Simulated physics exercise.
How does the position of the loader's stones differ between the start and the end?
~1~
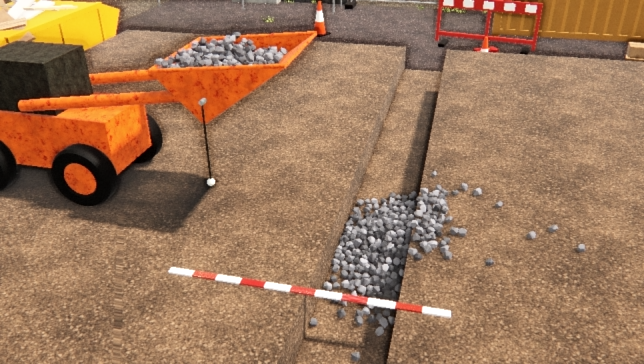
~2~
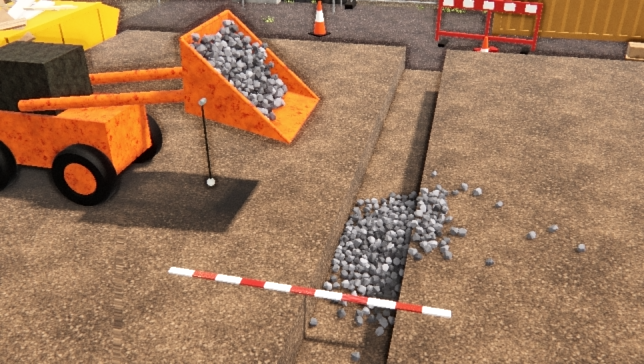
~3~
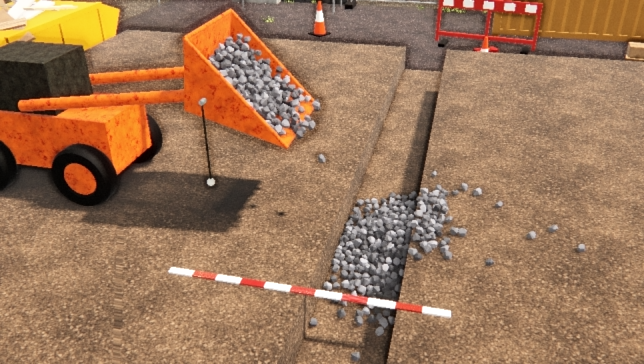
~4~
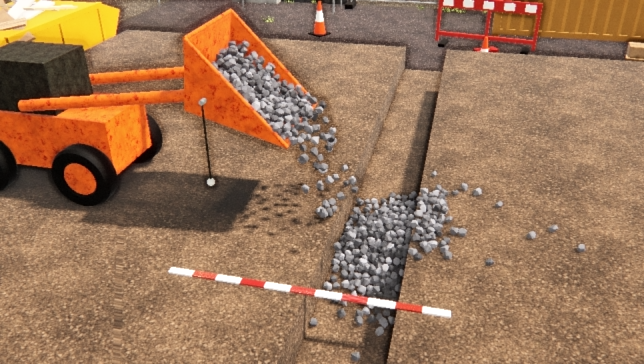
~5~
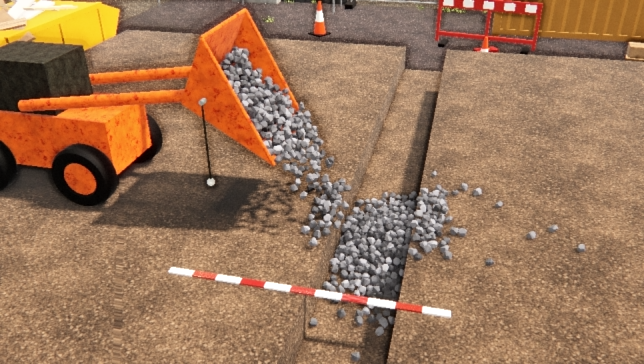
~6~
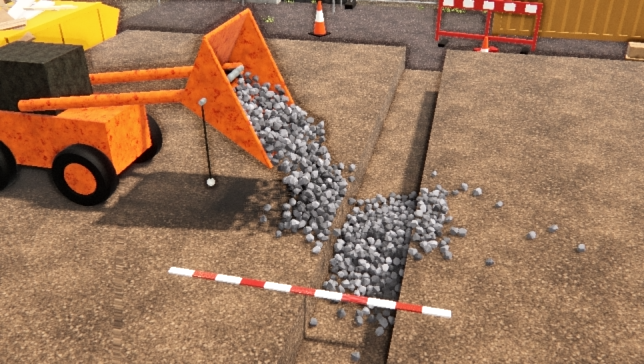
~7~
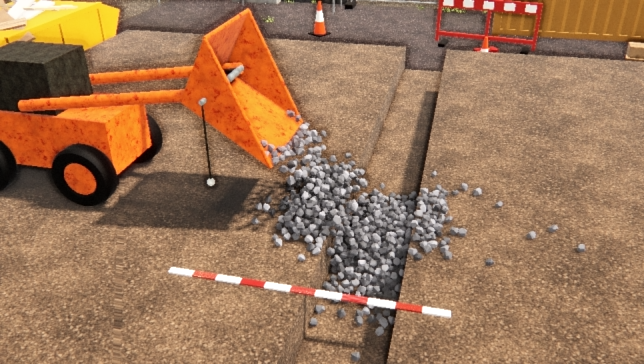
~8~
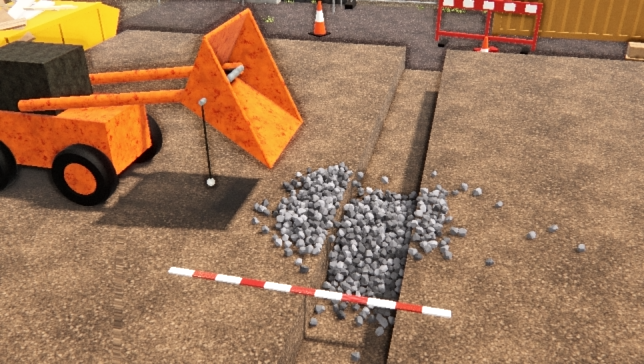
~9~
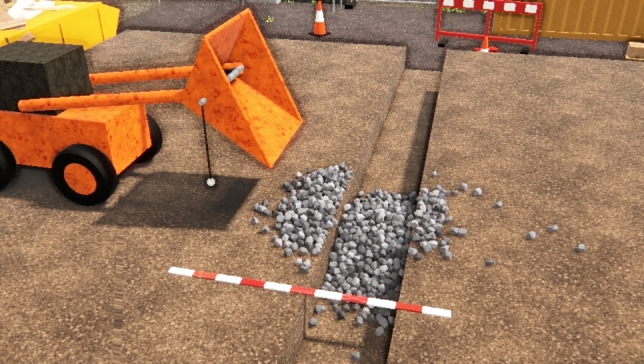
At the start the stones sit in the raised orange bucket. By the end they lie lower and further right, partly heaped on the ground left of the trench and partly in the trench with the earlier stones.
